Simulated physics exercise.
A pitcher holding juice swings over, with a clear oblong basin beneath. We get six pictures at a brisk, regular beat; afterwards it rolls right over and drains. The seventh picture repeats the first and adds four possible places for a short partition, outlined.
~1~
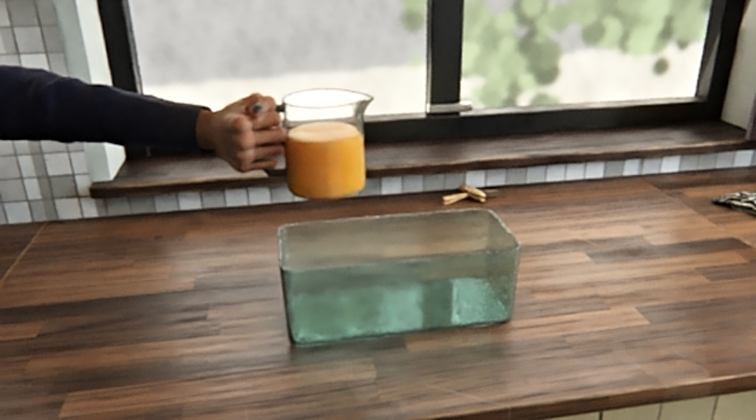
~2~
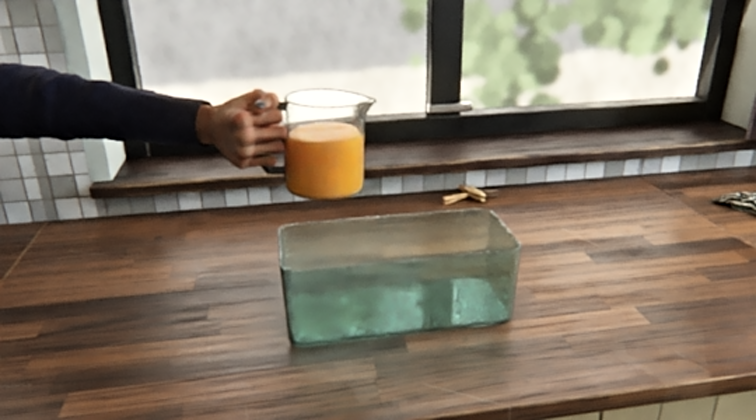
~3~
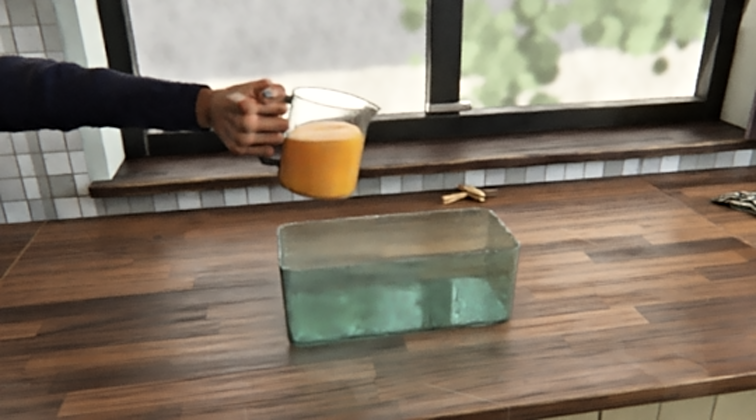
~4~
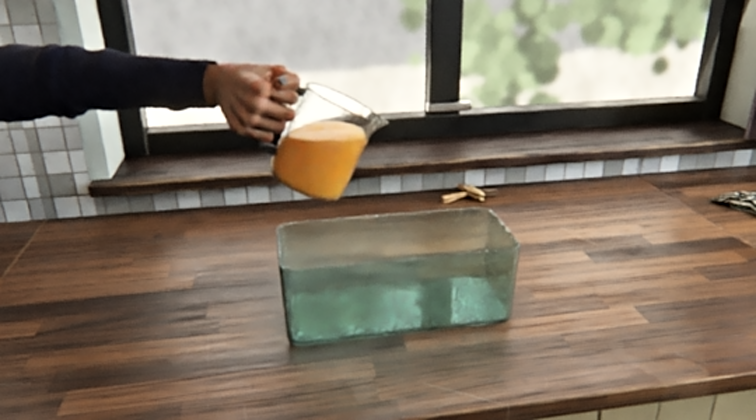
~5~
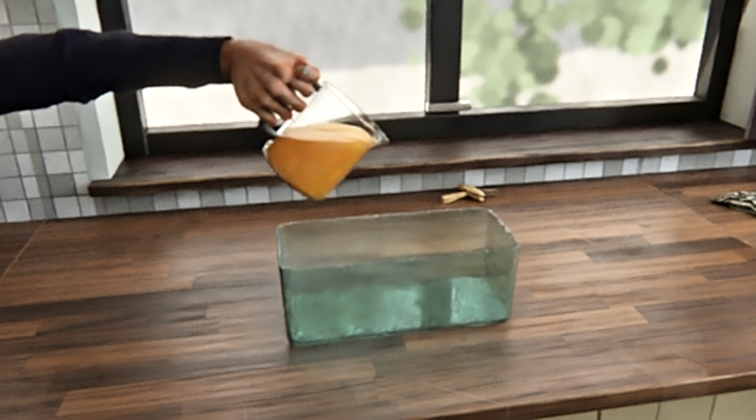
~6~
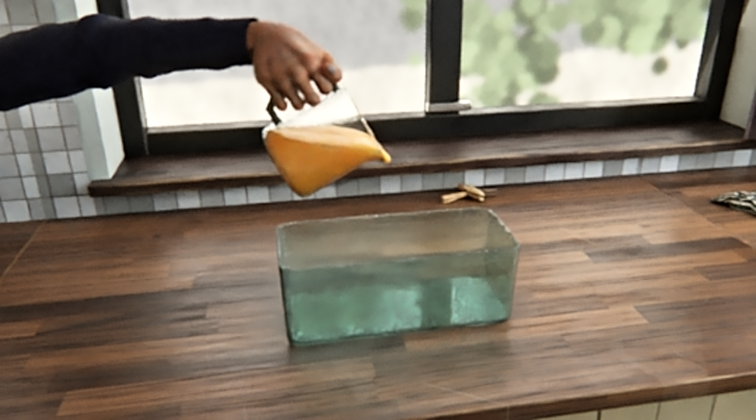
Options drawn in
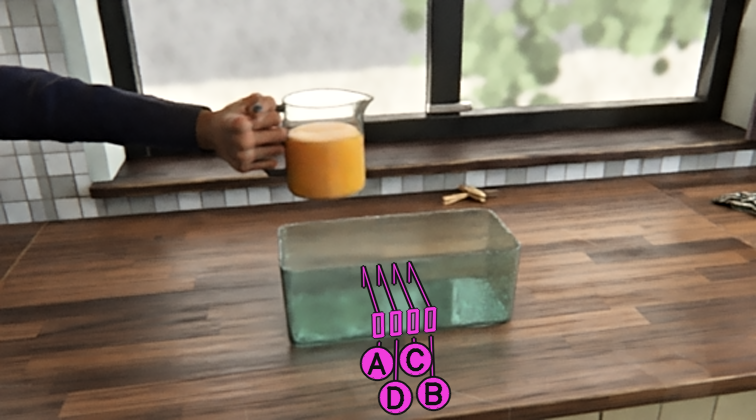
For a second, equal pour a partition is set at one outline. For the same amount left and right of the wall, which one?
I would pick place B.
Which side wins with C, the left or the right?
The right side.
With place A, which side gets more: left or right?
The right side.
On the marked copy, A at (379, 342); B at (430, 336); C at (413, 338); D at (396, 340).
With A, about 13 % ends left of the wall and 85 % right of it; 3 % is lost outside.
With B, about 50 % ends left of the wall and 48 % right of it.
With C, about 12 % ends left of the wall and 86 % right of it.
With D, about 9 % ends left of the wall and 89 % right of it.
